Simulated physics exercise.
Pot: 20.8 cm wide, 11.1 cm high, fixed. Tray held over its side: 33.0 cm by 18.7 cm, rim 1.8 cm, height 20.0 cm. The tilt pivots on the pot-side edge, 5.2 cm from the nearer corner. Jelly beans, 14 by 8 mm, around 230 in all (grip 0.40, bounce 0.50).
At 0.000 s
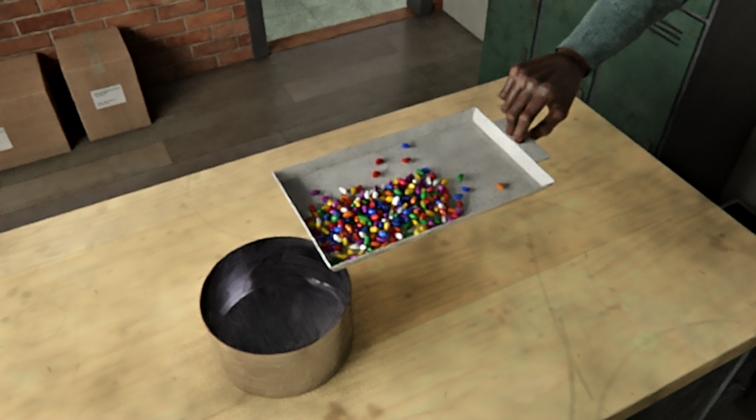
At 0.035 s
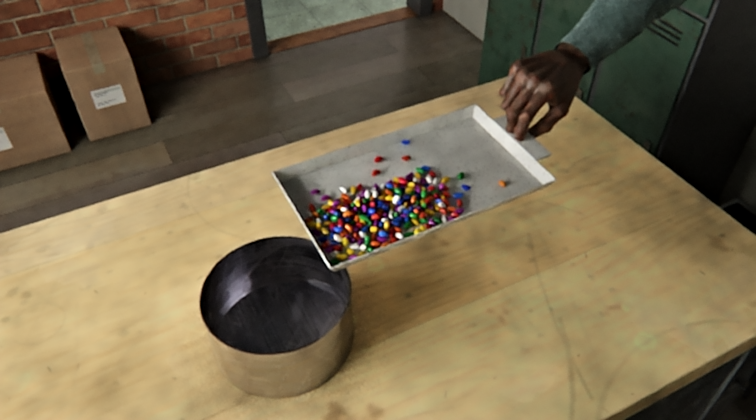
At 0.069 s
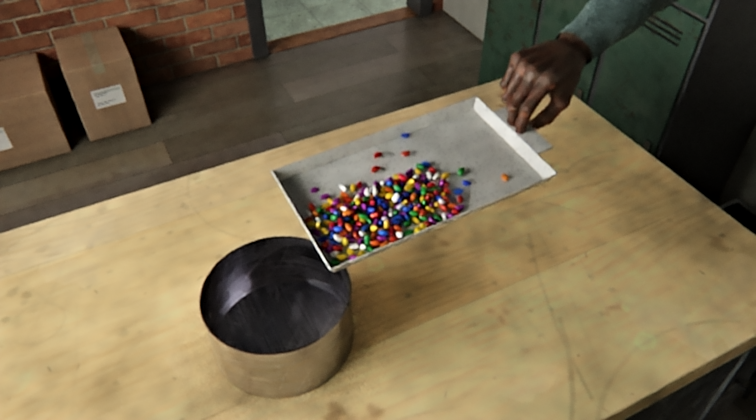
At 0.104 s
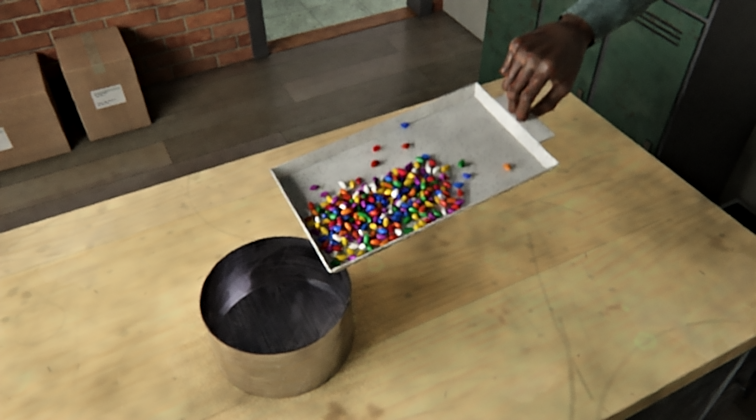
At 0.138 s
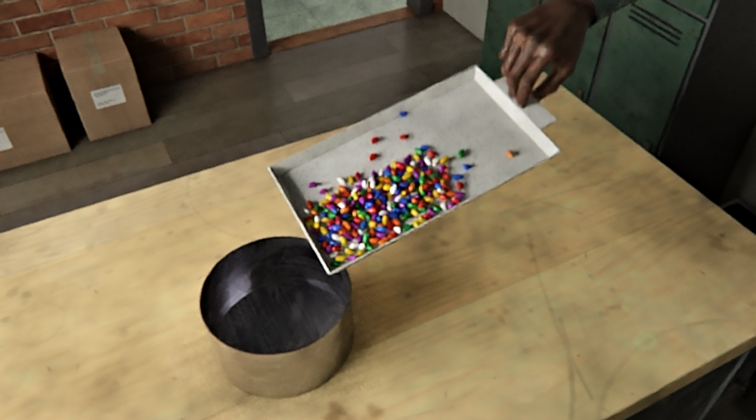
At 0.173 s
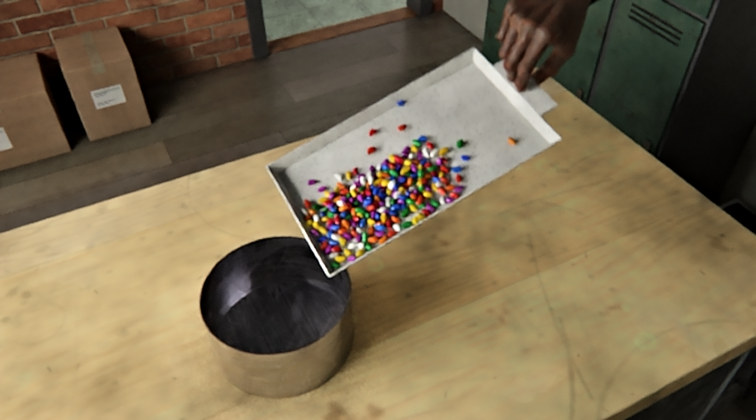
A hand raises the right end of a tray of colourful jelly beans beside a pot.
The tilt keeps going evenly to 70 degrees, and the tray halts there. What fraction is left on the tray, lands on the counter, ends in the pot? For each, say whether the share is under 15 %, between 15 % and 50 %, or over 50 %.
At the end, left on the tray: Probably a low amount; counter: Probably an intermediate amount; pot: Probably over half of it.
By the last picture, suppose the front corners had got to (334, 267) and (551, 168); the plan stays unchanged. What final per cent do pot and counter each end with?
That works out as pot 30 and counter 65.
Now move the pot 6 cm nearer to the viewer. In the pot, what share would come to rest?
Estimated share: Around 95 in a hundred.
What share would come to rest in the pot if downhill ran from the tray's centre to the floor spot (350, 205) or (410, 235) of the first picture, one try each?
Near 85 and 20 percent, in that order.
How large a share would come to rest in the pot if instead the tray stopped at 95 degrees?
It would be near 70 per cent.
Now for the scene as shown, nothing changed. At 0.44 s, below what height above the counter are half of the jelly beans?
Roughly 24 centimetres.
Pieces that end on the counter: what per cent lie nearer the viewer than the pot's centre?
About 100 percent of the spill.
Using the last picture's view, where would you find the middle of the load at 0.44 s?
I'd put it close to (342, 223).
After 0.34 s, tilt 47 degrees; the tray holds 100 %, the pot 0 %.
After 0.44 s, tilt 64 degrees; the tray holds 100 %, the pot 0 %.
Then, at 0.68 s, tilt 70 degrees; the tray holds 15 %, the pot 40 %.
In the end, at 2.1 s, tray 0 %, counter 35 %, pot 60 %.
